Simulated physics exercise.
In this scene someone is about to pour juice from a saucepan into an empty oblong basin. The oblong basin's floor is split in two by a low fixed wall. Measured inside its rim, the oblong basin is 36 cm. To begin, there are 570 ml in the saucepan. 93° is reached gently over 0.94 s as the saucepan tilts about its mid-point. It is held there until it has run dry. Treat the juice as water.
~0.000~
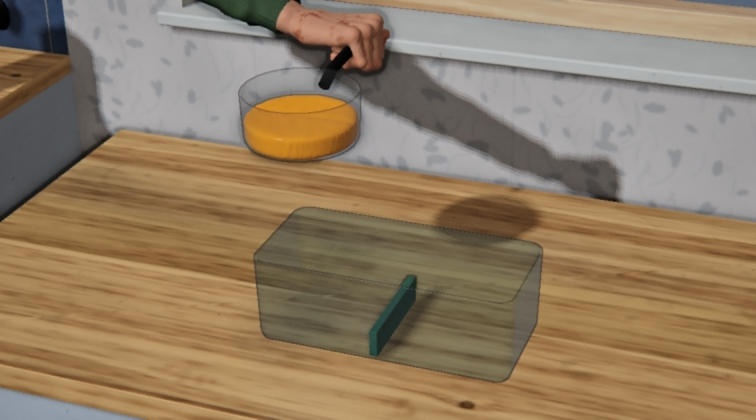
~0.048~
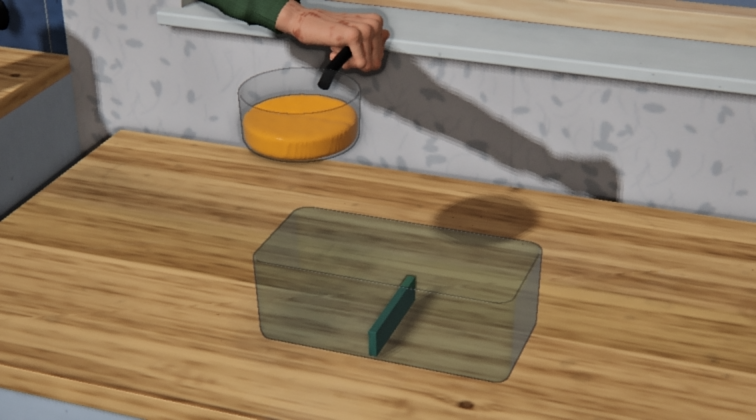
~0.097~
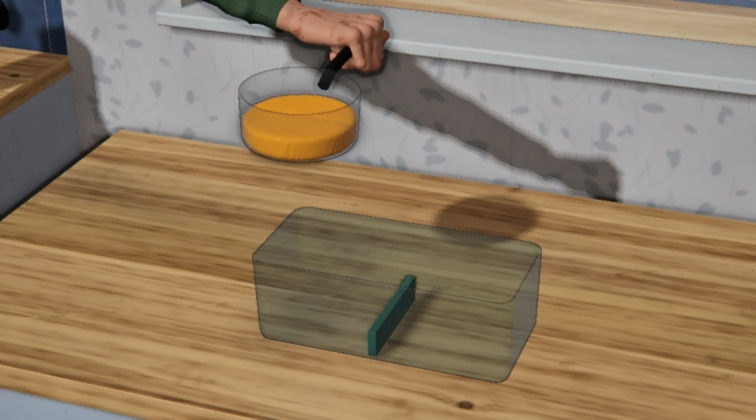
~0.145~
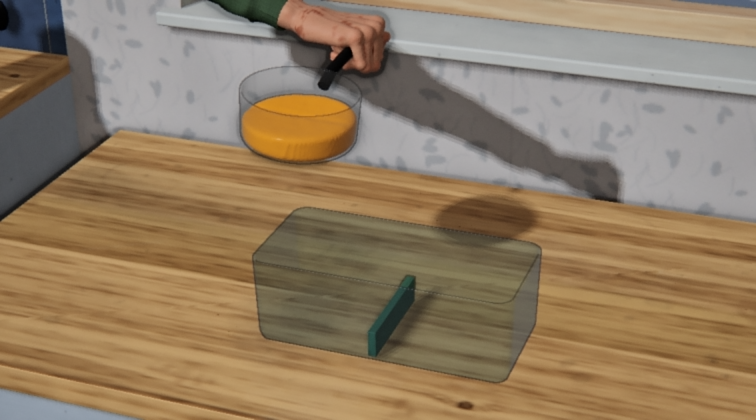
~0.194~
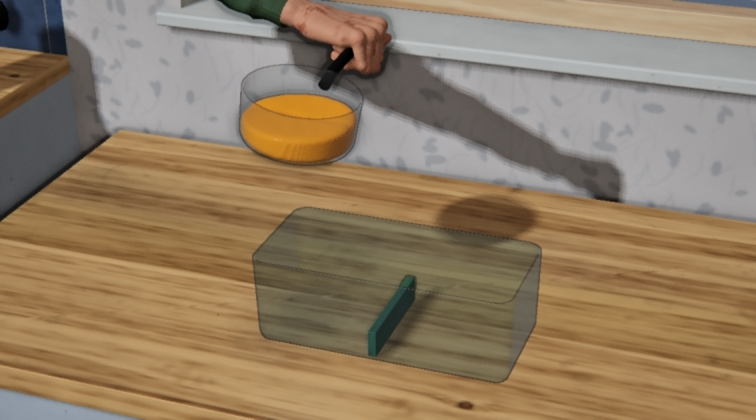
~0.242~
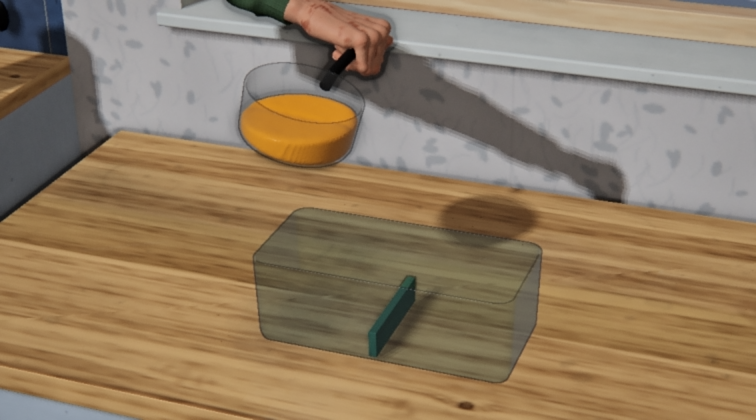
On a wooden counter, a hand slowly tilts a saucepan of orange juice rightward.
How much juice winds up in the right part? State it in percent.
About 55 per cent.
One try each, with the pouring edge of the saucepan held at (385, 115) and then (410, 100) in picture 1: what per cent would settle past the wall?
Respectively about 90 and 90 percent.
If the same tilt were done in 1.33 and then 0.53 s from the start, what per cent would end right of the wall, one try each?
Respectively about 60 and 50 percent.
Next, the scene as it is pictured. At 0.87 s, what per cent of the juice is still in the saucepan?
About 20 % is still there.
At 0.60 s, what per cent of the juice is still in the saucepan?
I reckon about 64 in a hundred is still held.
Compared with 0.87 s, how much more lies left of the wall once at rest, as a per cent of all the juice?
I'd put it at some 30 percent.
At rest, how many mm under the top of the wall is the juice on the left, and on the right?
It's around 28 mm on the left side and around 28 mm on the right side.
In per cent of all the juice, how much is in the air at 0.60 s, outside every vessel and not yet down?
34 %.
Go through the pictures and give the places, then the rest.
In the first picture, it leans 0°; its right rim is at (356, 99); the juice meets the walls at (251, 108) and (356, 122); the oblong basin's rim runs from (275, 233) to (529, 275); the wall's top is at (393, 304).
In the second picture, it leans 1°; its right rim is at (356, 99); the juice meets the walls at (250, 108) and (355, 122).
In the third picture, it leans 2°; its right rim is at (356, 101); the juice meets the walls at (250, 108) and (355, 124).
In the fourth picture, it leans 5°; its right rim is at (357, 105); the juice meets the walls at (250, 107) and (355, 124).
In the fifth picture, it leans 9°; its right rim is at (358, 109); the juice meets the walls at (249, 107) and (354, 125).
In the sixth picture, it leans 14°; its right rim is at (360, 115); the juice meets the walls at (248, 106) and (356, 126).
By 0.60 s the tilt is 66° and 64 per cent is still to pour, 1 is left of the wall and 0 right of it.
By 0.87 s the tilt is 92° and 20 per cent is still to pour, 13 is left of the wall and 48 right of it.
By 1.14 s the tilt is 93° and 5 per cent is still to pour, 36 is left of the wall and 54 right of it.
By 1.44 s the tilt is 93° and 1 per cent is still to pour, 43 is left of the wall and 54 right of it.
At rest 44 per cent lies left of the wall, 55 right of it and 1 outside.
